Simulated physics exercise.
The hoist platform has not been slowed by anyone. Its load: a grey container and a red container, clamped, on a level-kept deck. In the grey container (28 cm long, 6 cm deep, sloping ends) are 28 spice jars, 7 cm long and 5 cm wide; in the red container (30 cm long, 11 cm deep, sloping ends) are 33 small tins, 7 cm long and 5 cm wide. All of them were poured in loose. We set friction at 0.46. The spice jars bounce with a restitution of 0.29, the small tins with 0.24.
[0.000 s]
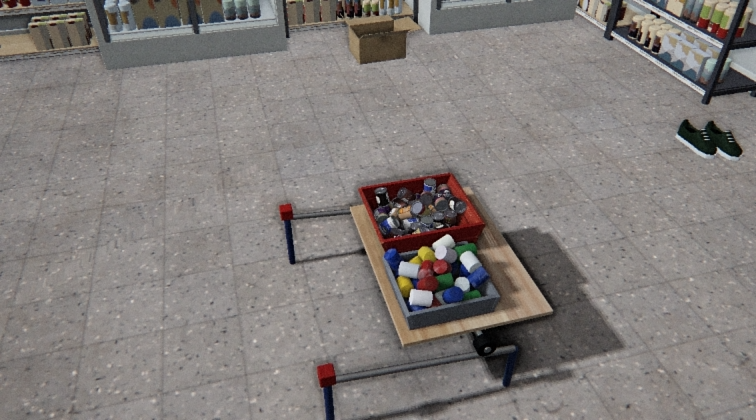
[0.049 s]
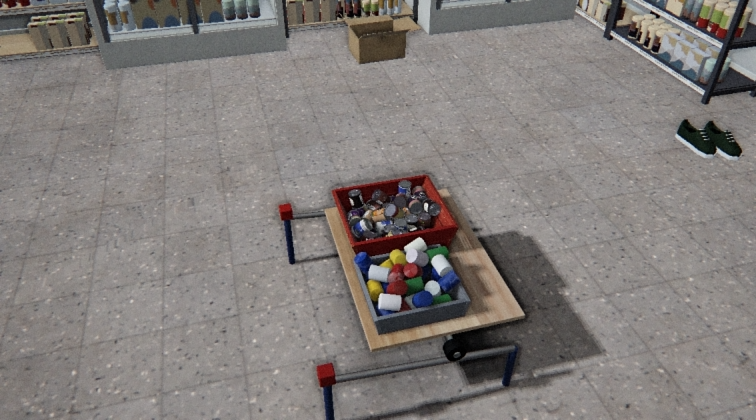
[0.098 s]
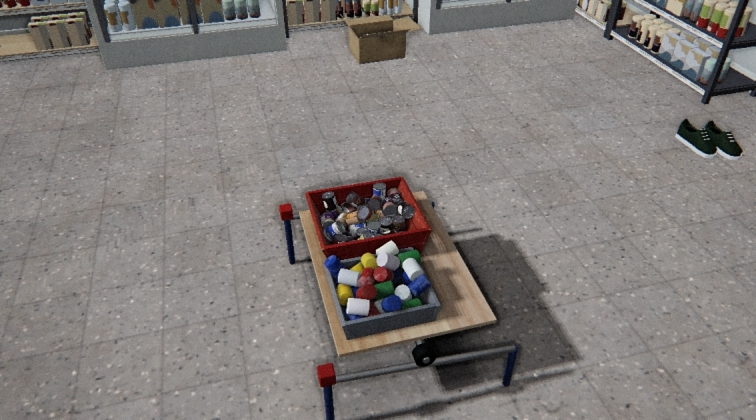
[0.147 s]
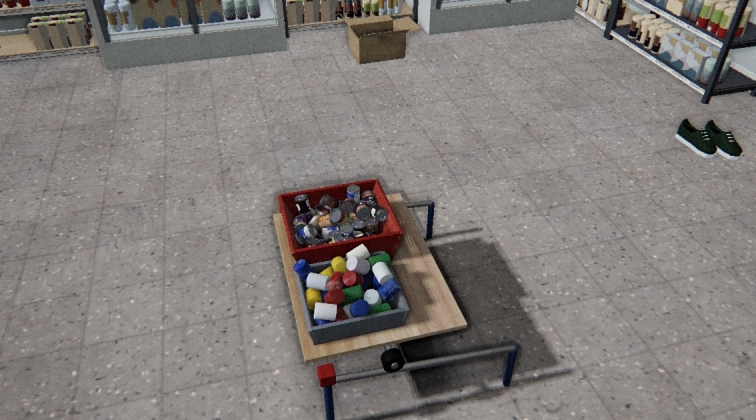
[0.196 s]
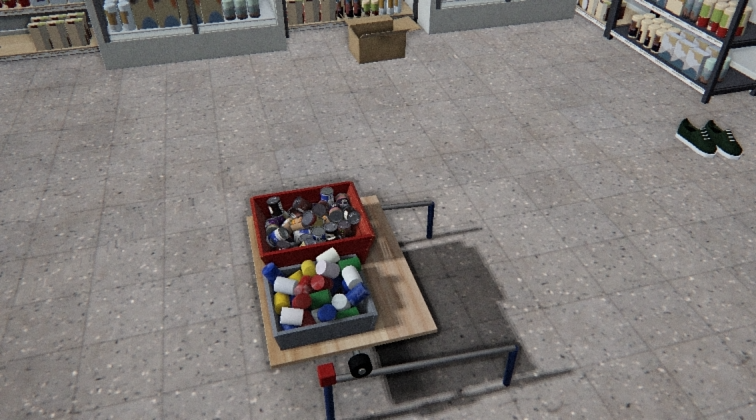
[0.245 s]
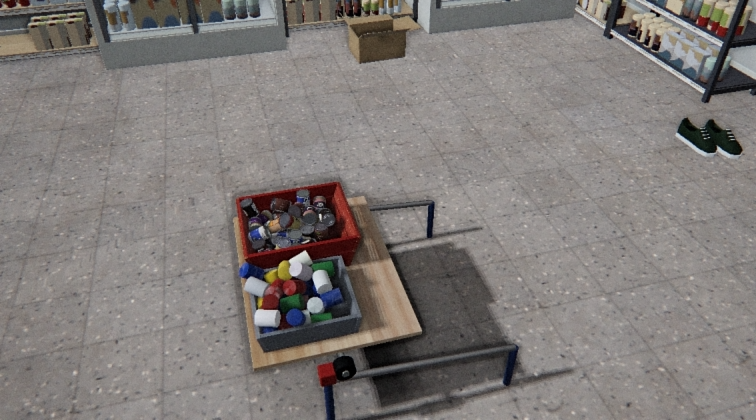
Shop floor with shelving behind, a wooden platform sliding leftward along two rails, carrying a red container and a grey container of small items.
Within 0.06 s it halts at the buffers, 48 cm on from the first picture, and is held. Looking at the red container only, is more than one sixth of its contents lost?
No, under a sixth is lost.
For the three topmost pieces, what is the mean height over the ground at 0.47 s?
Mean height: Some 50 cm.
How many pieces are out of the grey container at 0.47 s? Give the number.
Grey container: Roughly 6 out by then.
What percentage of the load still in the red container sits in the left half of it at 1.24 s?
It works out to around 60 in a hundred.
After 0.31 s, 4 of 28 out of the grey container and 0 of 33 out of the red container.
After 0.47 s, 6 of 28 out of the grey container and 0 of 33 out of the red container.
After 0.69 s, 8 of 28 out of the grey container and 0 of 33 out of the red container.
Outcome (at 1.24 s), 8 of 28 out of the grey container and 0 of 33 out of the red container. Asked share, 0 of 33, 0 per cent.
